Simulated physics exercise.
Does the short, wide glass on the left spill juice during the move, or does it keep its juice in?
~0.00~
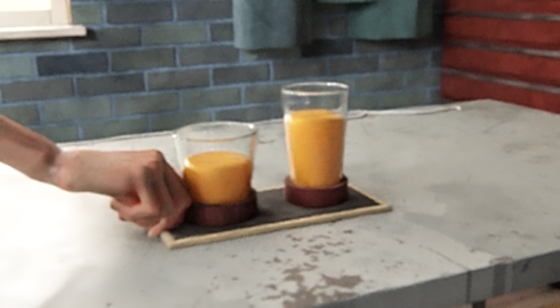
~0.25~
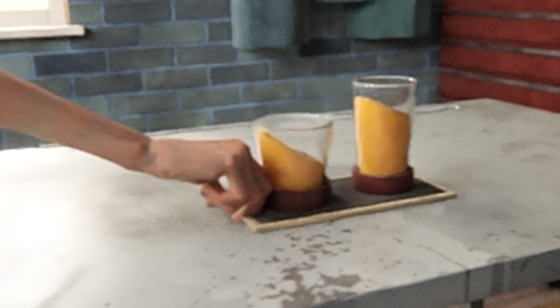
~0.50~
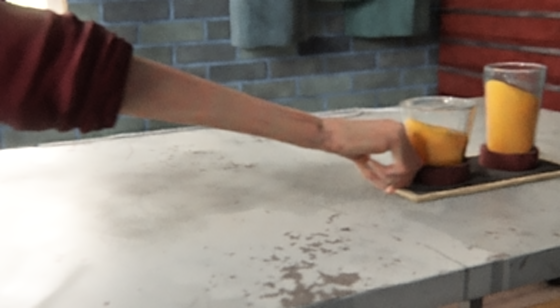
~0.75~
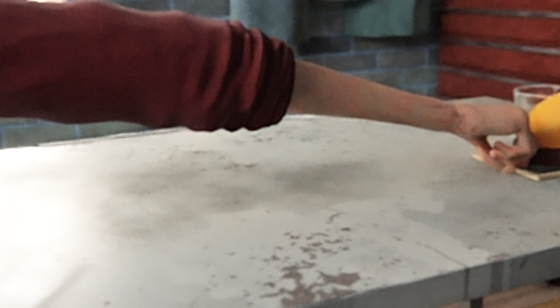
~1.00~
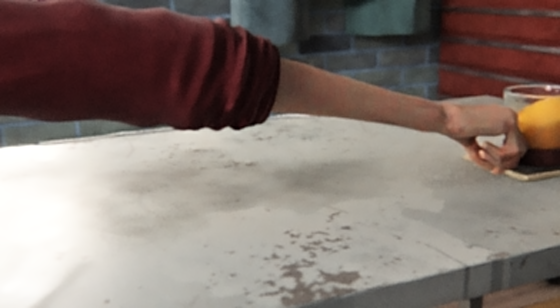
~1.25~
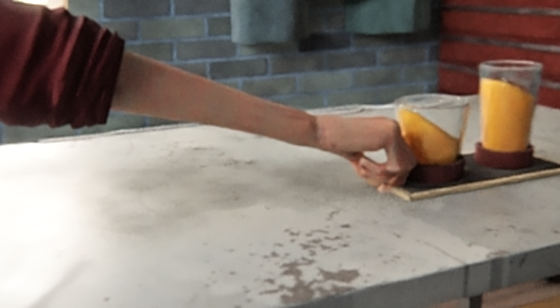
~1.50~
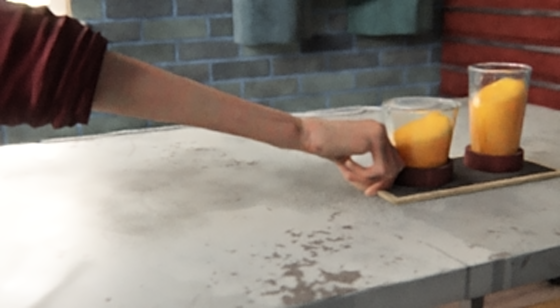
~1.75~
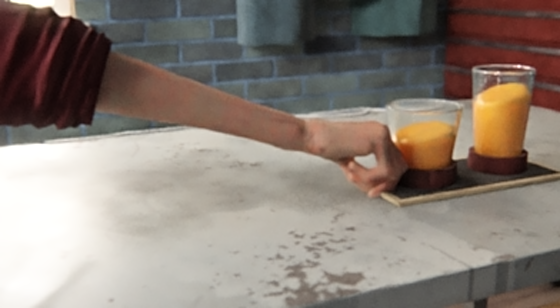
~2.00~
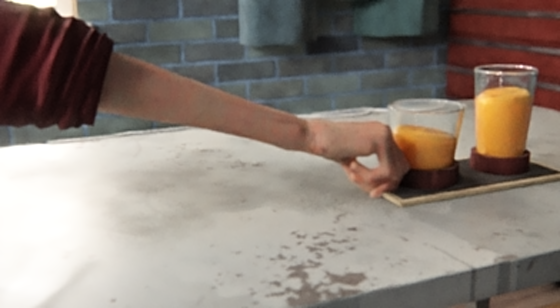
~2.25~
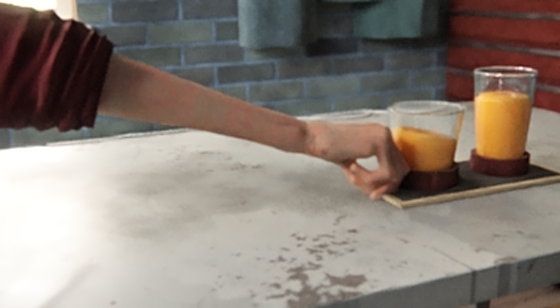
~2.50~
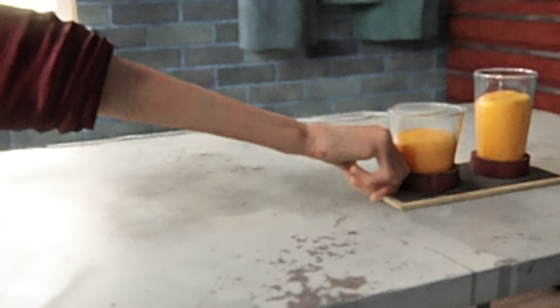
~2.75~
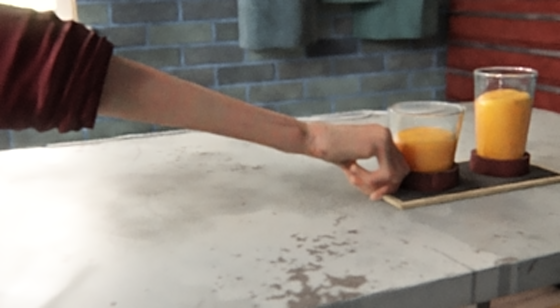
The short, wide glass keeps its juice in. The juice tilts and rocks inside it, then settles as the tray comes to rest.
